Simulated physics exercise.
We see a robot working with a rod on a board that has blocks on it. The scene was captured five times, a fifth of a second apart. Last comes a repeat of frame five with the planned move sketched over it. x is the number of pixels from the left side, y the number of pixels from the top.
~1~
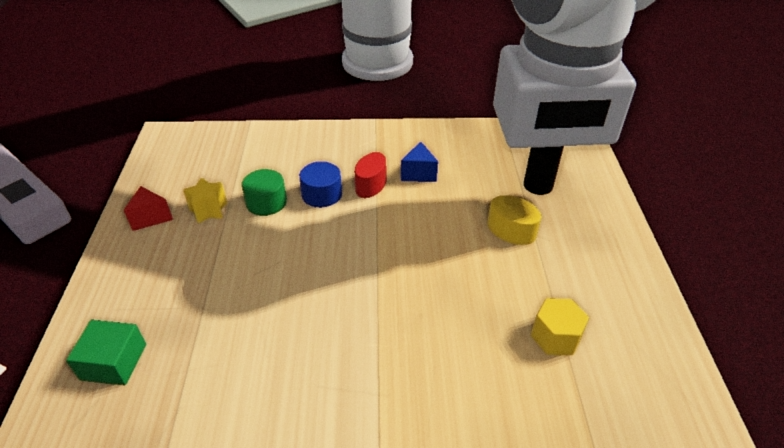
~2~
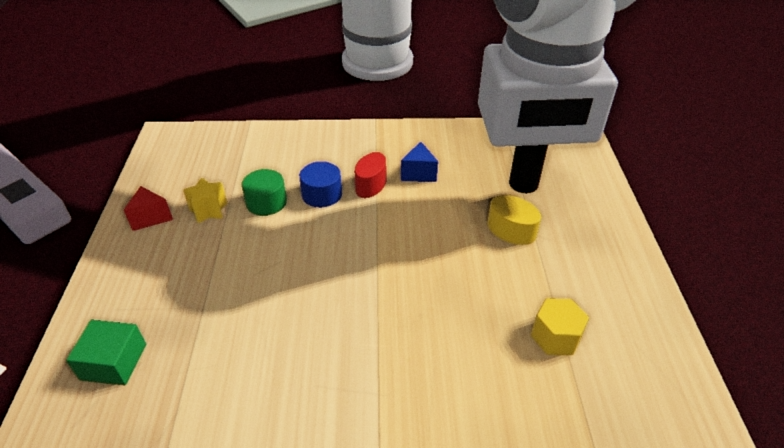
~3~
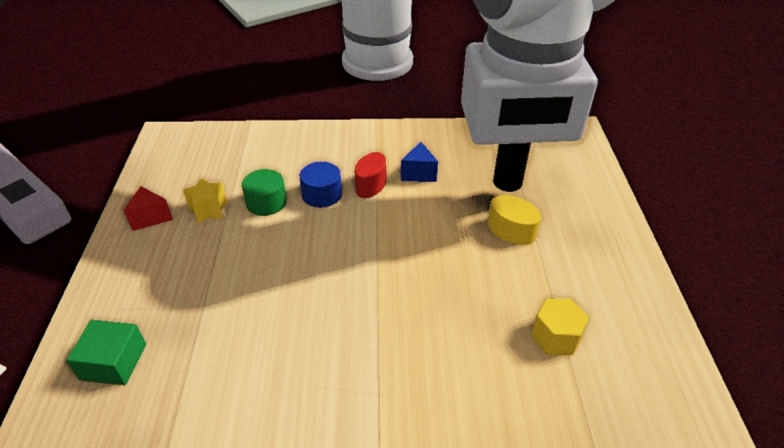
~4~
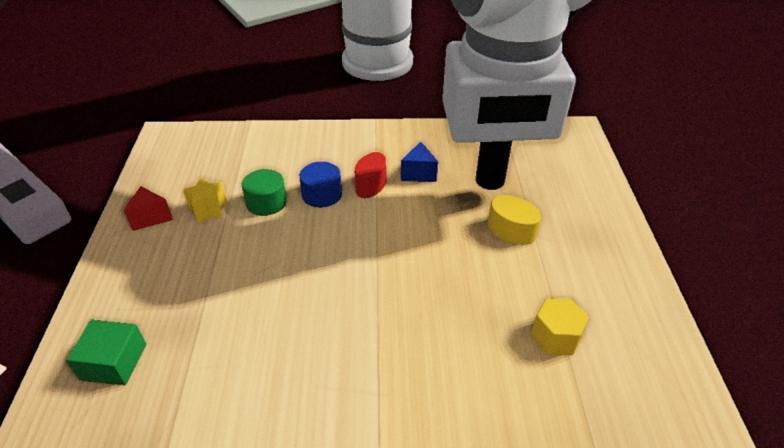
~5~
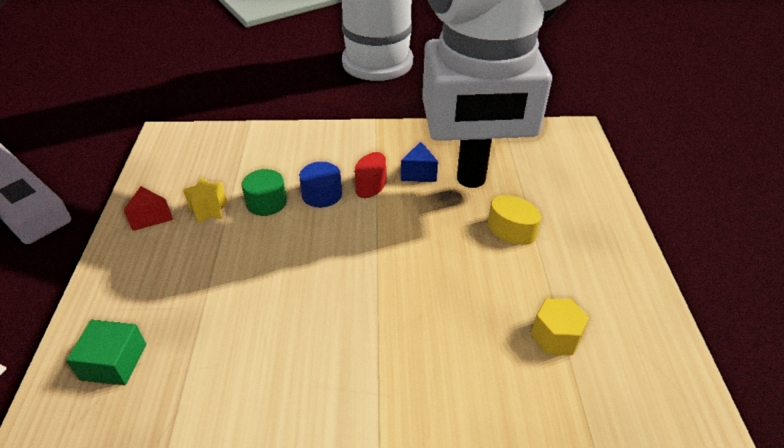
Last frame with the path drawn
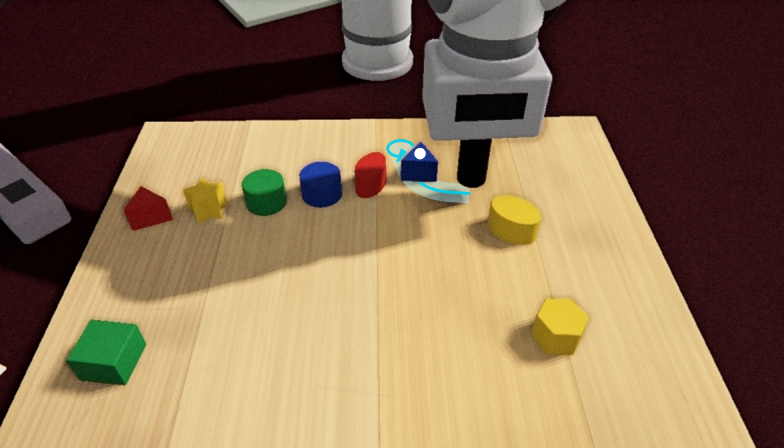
A robot arm with a black rod moving steadily left above a wooden board, toward a blue triangle, while the colourful blocks stay still.
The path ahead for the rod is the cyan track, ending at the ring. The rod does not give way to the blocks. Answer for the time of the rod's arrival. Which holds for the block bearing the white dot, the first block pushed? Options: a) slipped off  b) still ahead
(b)
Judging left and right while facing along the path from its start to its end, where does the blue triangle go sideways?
Answer: Right.
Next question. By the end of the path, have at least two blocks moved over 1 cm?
In short: No.
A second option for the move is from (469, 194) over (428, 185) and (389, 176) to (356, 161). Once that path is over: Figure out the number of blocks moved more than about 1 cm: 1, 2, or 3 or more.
2.
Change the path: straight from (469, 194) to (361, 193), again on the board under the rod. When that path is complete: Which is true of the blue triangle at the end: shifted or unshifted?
It sits in its place.
Path on the board, from (469, 194) by way of (432, 189) and (411, 170) to (401, 148); the dot is on the blue triangle.
The first path, step by step. One third of the way, rod (433, 174); nothing pushed yet.
Two thirds of the way, rod (411, 155); blue triangle (405, 134), turned 15° anticlockwise.
At the end, rod (401, 134); red oval in place; blue triangle (395, 114), turned 15° anticlockwise.
